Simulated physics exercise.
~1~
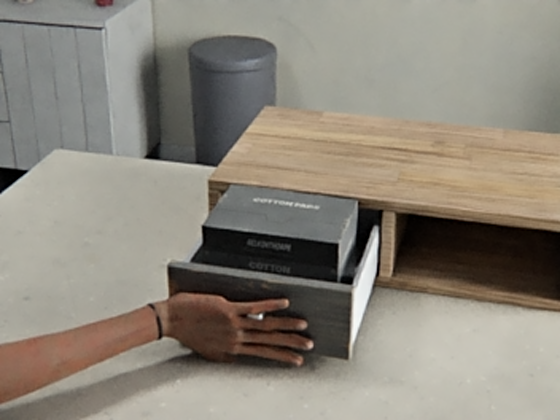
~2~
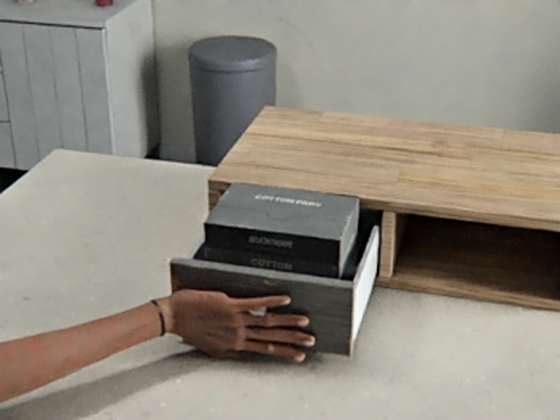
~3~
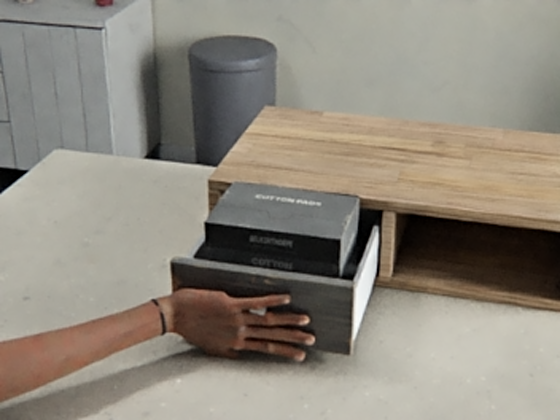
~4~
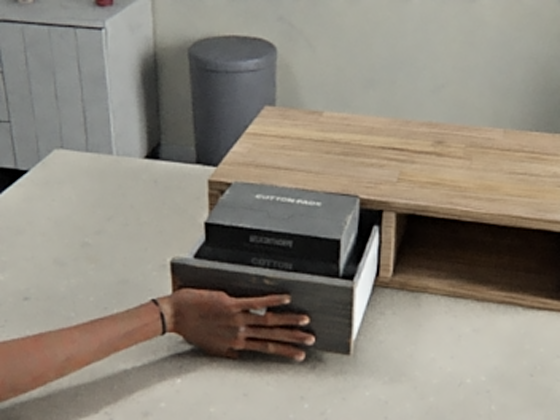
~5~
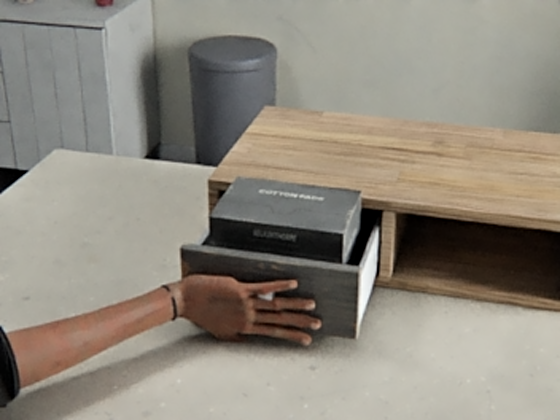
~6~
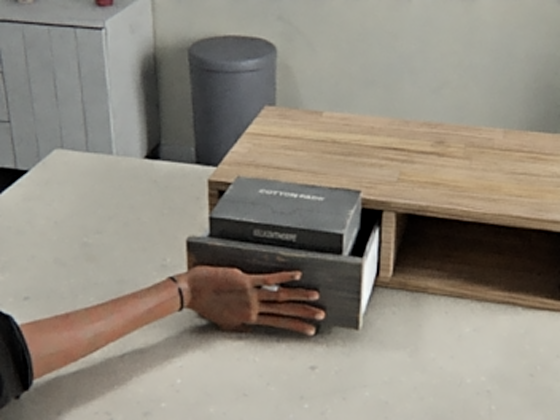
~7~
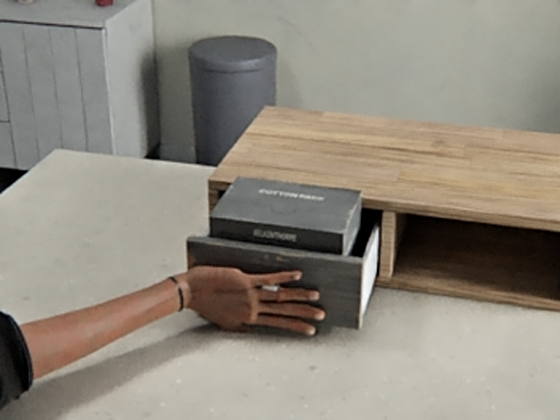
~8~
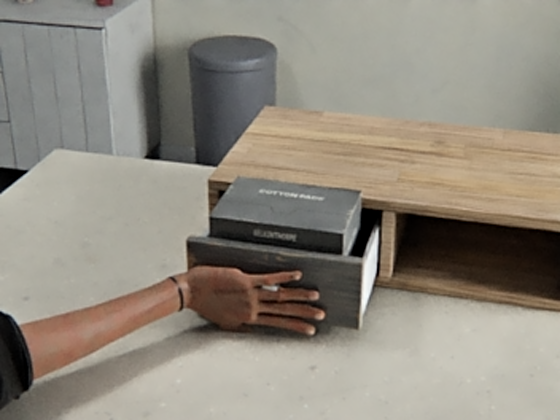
On a pale tabletop in a room with a grey bin and a cabinet behind, a small dark drawer stands open at the left end of a low wooden chest. Dark boxes are stacked inside it, rising above its front panel. A hand reaches in from the left and rests flat against the drawer front, barely moving at first. It then pushes the drawer a short way inward, and the boxes shift back with it. The drawer soon stops. It stays ajar, the hand still against its front and the boxes still sticking up.
